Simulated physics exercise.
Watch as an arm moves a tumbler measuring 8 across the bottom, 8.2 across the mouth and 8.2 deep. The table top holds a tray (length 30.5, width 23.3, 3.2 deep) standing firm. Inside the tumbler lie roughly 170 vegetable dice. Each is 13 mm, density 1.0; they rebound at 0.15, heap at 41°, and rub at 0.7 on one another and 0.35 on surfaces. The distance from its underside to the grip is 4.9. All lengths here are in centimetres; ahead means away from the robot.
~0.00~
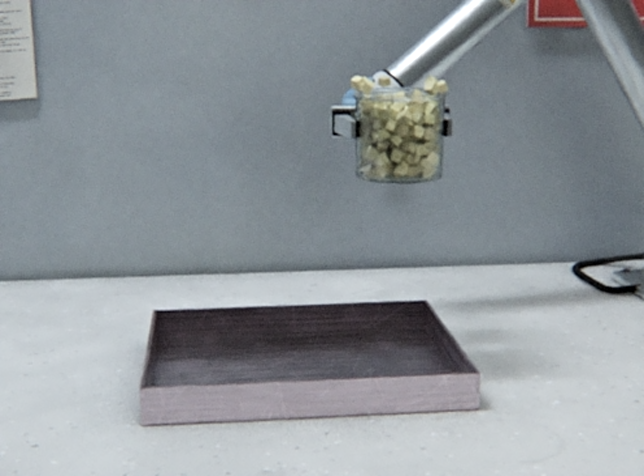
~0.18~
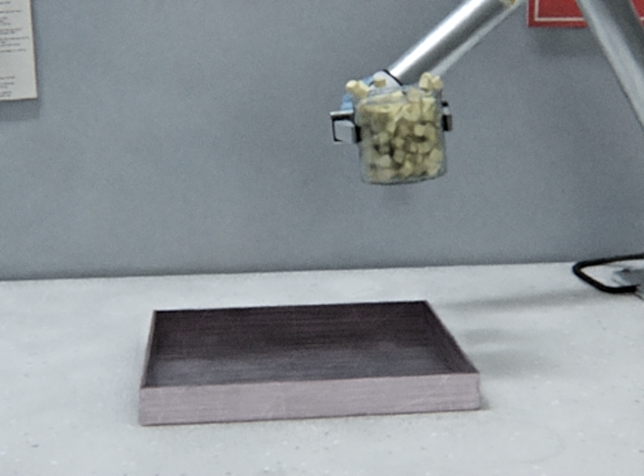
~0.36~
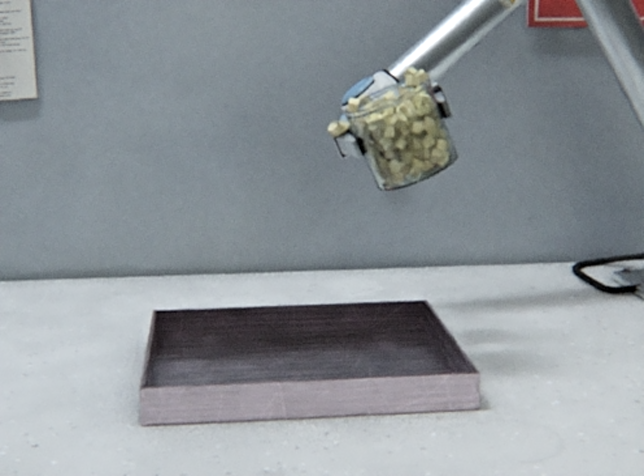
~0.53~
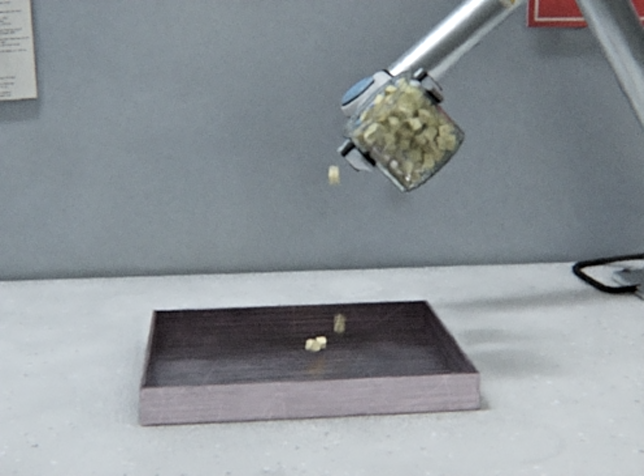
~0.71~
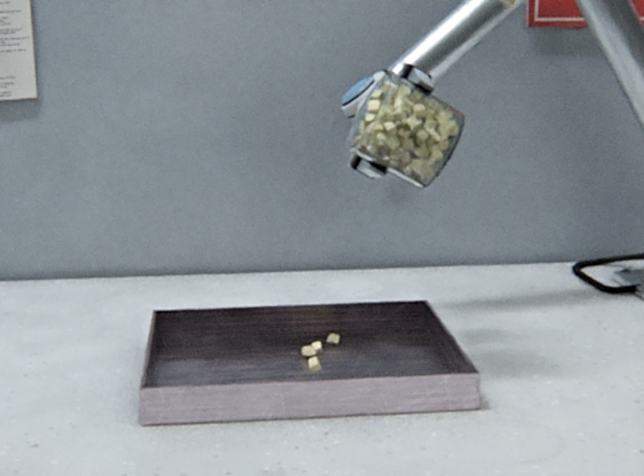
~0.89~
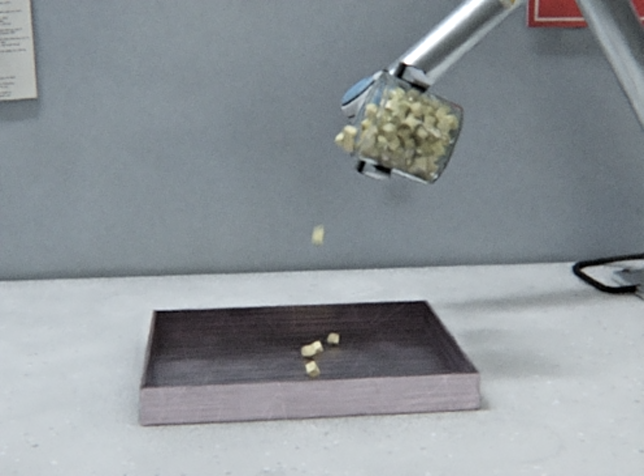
The clip opens with a robotic arm holding a clear tumbler packed with pale vegetable dice, upright above a dark, shallow tray. The arm tips the tumbler steadily to the left, and a few dice drop into the tray. The tumbler, still mostly full, tilts further as another piece falls through the air.
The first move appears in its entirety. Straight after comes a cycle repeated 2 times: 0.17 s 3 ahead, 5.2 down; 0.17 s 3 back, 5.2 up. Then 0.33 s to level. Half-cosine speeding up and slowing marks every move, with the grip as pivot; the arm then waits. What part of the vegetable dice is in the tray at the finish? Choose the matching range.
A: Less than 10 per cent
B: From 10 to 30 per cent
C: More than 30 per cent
Less than 10 per cent (A).
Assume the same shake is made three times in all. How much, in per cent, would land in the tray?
Roughly 5 percent.
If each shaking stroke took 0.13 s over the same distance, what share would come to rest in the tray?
It would come to roughly 10 %.
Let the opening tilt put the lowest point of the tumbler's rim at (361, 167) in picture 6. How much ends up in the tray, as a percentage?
Somewhere around 25 %.
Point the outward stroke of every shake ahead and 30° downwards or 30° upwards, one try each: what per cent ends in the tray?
You'd get some 15 per cent with the first setting and some 45 per cent with the second.
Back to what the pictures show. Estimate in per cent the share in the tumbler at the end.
I'd put it close to 95 per cent.
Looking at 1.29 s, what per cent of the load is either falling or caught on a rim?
I'd reckon close to 0 per cent.
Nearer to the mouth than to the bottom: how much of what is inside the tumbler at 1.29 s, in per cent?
Around 50 in a hundred.
By 1.29 s, tilted 67° forward, highest piece 27 above the table; 161 in the tumbler, 9 in the tray.
By 1.70 s, tilted 45° forward, highest piece 28 above the table; 161 in the tumbler, 9 in the tray.
By 2.10 s, level, highest piece 28 above the table; 161 in the tumbler, 9 in the tray.
By 3.15 s, level, highest piece 28 above the table; 161 in the tumbler, 9 in the tray.
Final count, 161 in the tumbler, 9 in the tray. That is 5 % in the tray.
